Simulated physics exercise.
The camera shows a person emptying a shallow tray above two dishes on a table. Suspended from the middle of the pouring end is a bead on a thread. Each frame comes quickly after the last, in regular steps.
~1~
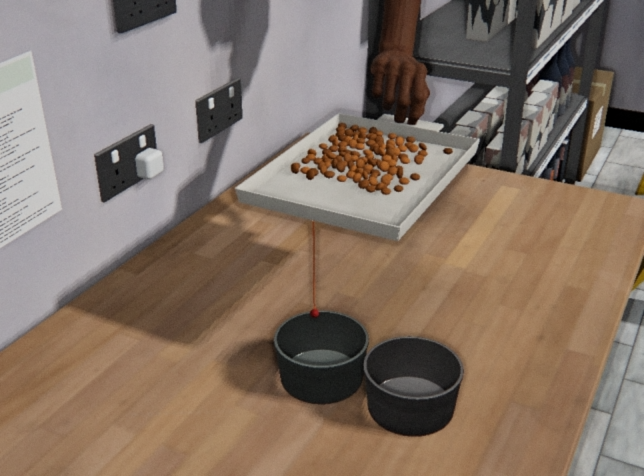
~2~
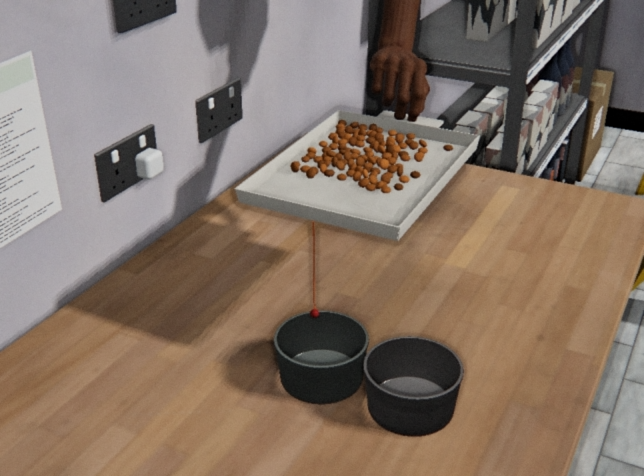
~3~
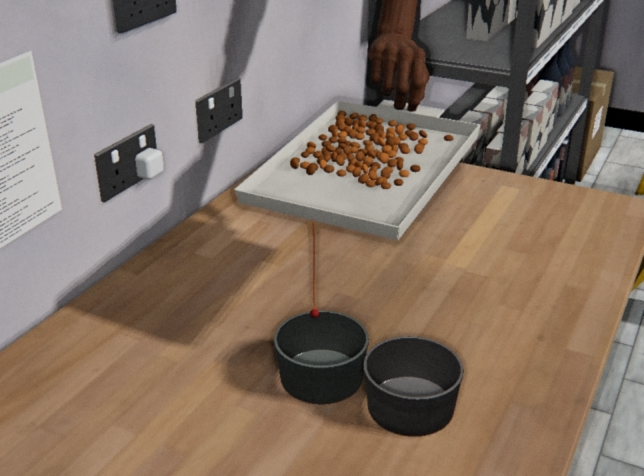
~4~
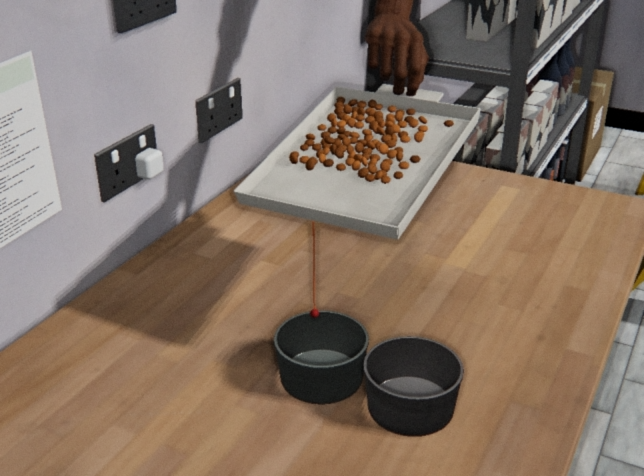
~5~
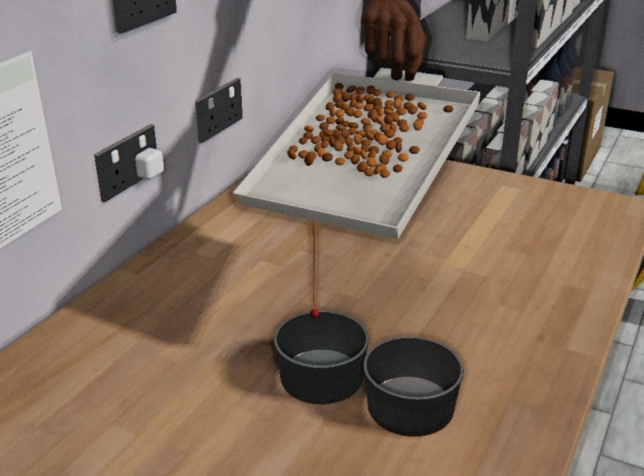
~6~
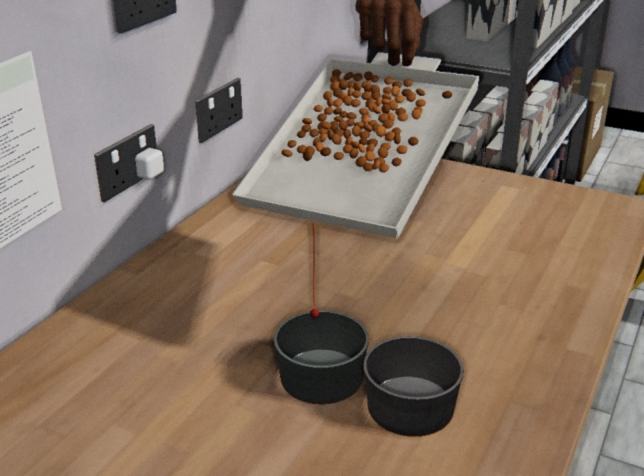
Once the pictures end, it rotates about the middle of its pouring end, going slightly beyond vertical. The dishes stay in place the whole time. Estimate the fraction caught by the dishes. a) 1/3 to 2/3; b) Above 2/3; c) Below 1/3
(c) Below 1/3.
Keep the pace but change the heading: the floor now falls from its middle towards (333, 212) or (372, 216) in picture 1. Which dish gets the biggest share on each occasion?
For the first aim the left side, for the second the right side.
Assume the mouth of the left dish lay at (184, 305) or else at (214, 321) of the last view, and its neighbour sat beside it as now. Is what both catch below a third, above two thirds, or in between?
At the first spot I'd expect the middle third, and at the second spot beyond two thirds.
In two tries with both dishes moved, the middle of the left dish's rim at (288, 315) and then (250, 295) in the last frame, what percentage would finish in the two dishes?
First 20 per cent, second 10 per cent.
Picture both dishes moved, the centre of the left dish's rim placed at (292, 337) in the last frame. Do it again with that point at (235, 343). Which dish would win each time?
The first time it's the one placed on the left, and the second time it's the one placed on the left.
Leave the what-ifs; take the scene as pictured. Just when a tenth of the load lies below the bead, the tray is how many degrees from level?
Somewhere around 75 degrees.
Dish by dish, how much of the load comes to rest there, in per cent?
The left dish keeps near 20 in a hundred, the right dish near 0 in a hundred.
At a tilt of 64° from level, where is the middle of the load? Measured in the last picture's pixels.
Near the pixel (285, 195).
Soon, tray tipped steeply; nearly all on the tray; a stray few in the air.
A while on, tray tipped past a quarter turn; about a third on the tray; a stray few in the left dish; about half outside both; a small part in the air.
Towards the end, tray tipped past a quarter turn; a stray few in the right dish; about a quarter in the left dish; most outside both.
Finally, tray tipped past a quarter turn; a stray few in the right dish; about a quarter in the left dish; most outside both.
